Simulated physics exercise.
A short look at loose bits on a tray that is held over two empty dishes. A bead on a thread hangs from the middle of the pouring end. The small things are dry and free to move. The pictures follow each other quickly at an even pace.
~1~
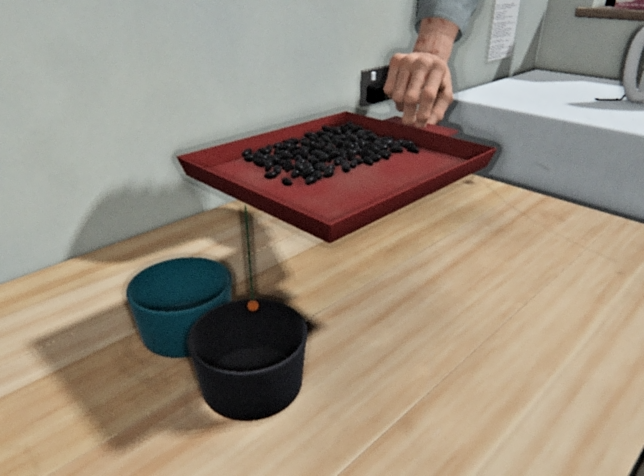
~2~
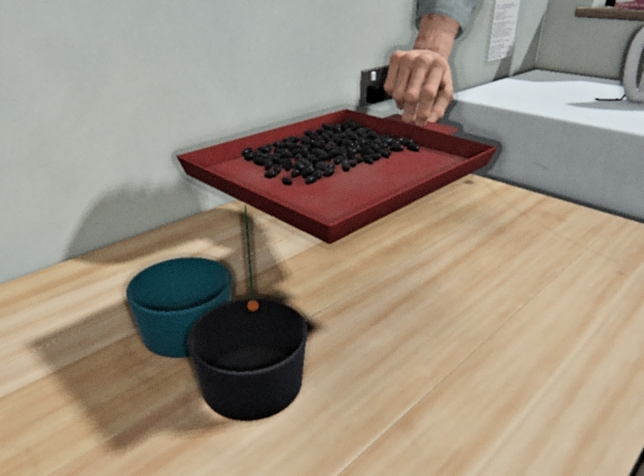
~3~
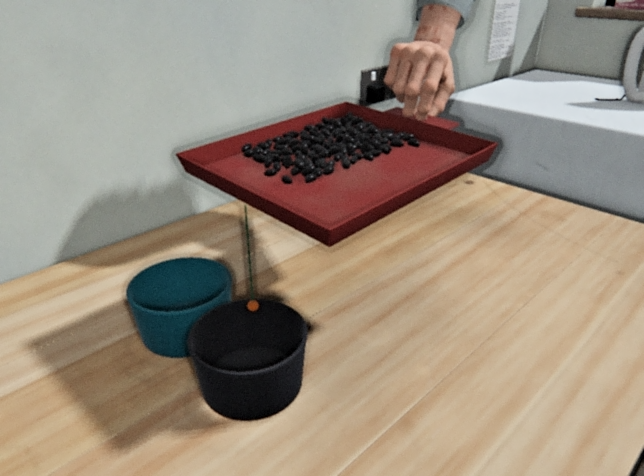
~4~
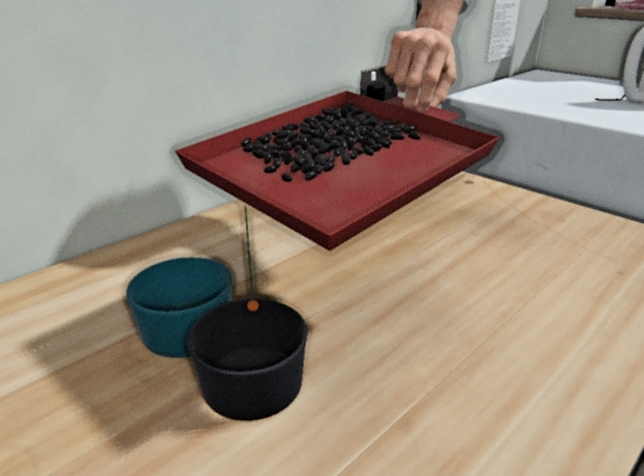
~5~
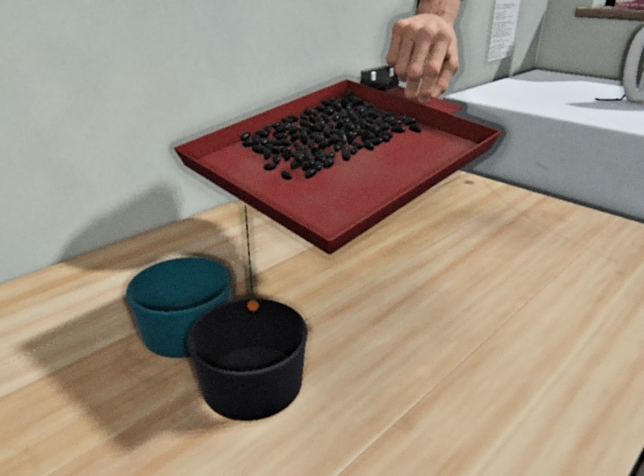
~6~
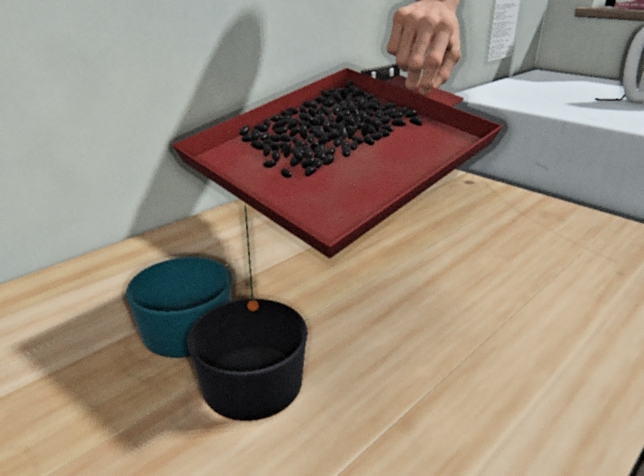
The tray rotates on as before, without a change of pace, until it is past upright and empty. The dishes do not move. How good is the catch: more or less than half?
They take under half between them.
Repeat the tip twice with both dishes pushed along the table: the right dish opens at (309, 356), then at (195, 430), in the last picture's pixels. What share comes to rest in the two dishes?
About 90 and 0 per cent.
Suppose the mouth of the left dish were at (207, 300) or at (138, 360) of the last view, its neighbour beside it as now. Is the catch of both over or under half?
At the first place above a half, at the second the smaller part.
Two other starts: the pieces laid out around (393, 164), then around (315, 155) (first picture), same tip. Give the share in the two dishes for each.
First some 10, then 10 per cent.
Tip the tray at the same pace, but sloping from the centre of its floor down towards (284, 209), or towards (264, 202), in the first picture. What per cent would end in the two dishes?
Roughly 40 per cent, and 30 per cent.
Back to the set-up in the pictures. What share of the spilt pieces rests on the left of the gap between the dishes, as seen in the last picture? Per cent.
Roughly 0 in a hundred.
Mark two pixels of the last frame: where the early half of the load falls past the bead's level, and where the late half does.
Early half (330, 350), late half (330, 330).
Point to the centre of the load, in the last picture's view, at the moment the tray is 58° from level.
Around (325, 229).
Soon after the last picture, tray tipped steeply; most on the tray; a small part outside both; a small part in the air.
A little later, tray tipped right over; about a third on the tray; about half outside both; a small part in the air.
Later still, tray tipped past a quarter turn; a small part in the right dish; nearly all outside both.
At rest, tray tipped past a quarter turn; a small part in the right dish; none in the left dish; nearly all outside both.
